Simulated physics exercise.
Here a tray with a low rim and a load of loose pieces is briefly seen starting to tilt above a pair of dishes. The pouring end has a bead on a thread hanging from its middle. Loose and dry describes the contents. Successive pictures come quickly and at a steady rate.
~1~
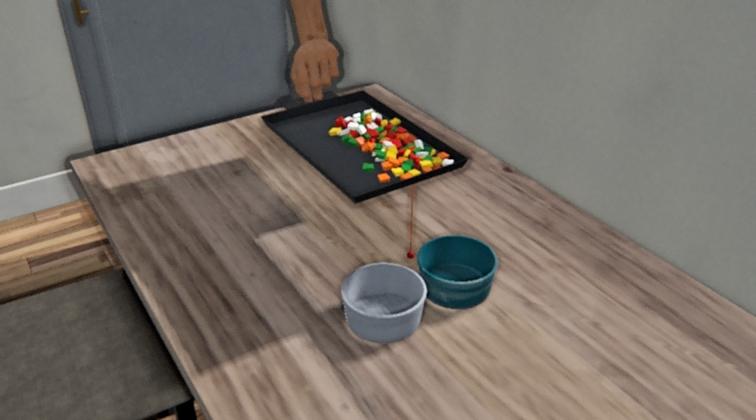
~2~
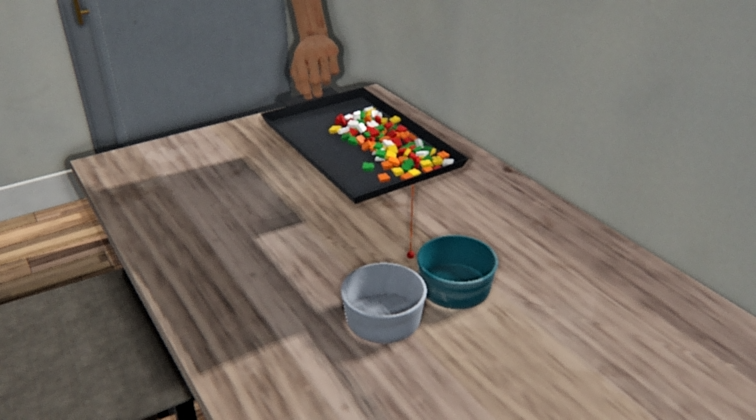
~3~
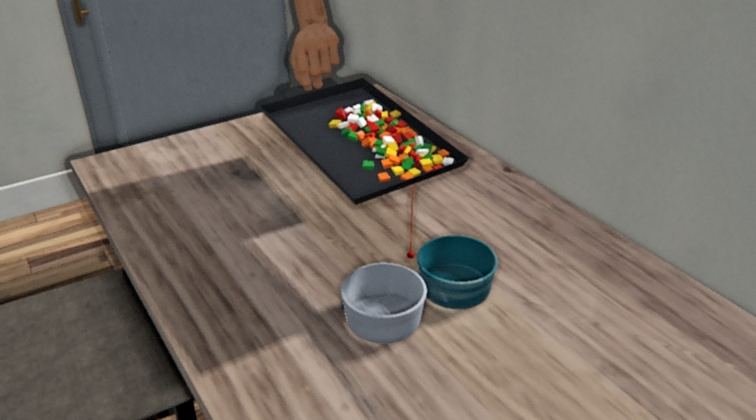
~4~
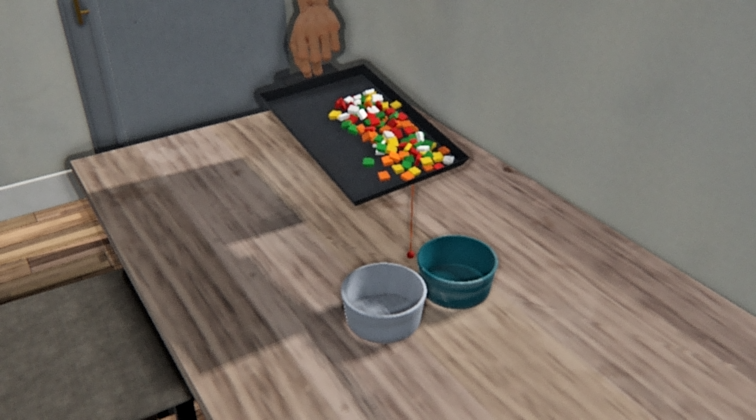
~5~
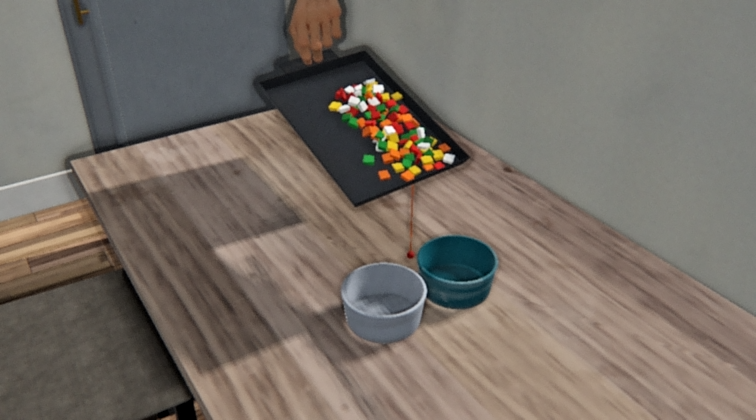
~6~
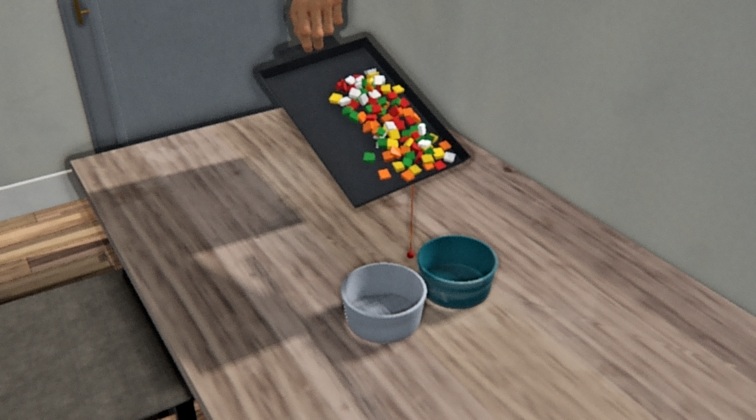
In the video, a hand at the far end of a dark tray holding colourful small pieces gradually raises that end, tilting the tray toward a grey dish and a teal dish on a wooden table, while the dishes stay still.
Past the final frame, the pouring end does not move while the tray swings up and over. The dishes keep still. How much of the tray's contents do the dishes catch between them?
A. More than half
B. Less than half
(A) More than half.
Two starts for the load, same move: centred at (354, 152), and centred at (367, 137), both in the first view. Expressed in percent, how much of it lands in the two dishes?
Roughly 90 per cent, then 80 per cent.
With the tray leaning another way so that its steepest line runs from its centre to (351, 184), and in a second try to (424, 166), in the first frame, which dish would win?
Leftward dish for the first, Rightward dish for the second.
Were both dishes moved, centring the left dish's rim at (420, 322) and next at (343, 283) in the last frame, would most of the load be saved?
The first time it's lower than half, the second time lower than half.
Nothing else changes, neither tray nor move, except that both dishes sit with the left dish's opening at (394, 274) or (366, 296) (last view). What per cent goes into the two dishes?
Roughly 50 % and 80 %.
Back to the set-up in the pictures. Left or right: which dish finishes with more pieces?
Fuller side: Left of the pair.
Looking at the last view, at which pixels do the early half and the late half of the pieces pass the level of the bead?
First close to (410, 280), next close to (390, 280).
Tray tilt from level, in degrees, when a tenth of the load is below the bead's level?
Around 75°, give or take.
Just after the last frame, tray tipped steeply; almost all on the tray; about a tenth in the air.
A moment on, tray tipped past a quarter turn; about a tenth on the tray; roughly half in the left dish; about a tenth in the right dish; roughly a quarter outside both; about a tenth in the air.
Further on, tray tipped past a quarter turn; roughly two thirds in the left dish; about a tenth in the right dish; roughly a quarter outside both.
When it is over, tray tipped past a quarter turn; roughly two thirds in the left dish; about a tenth in the right dish; roughly a quarter outside both.
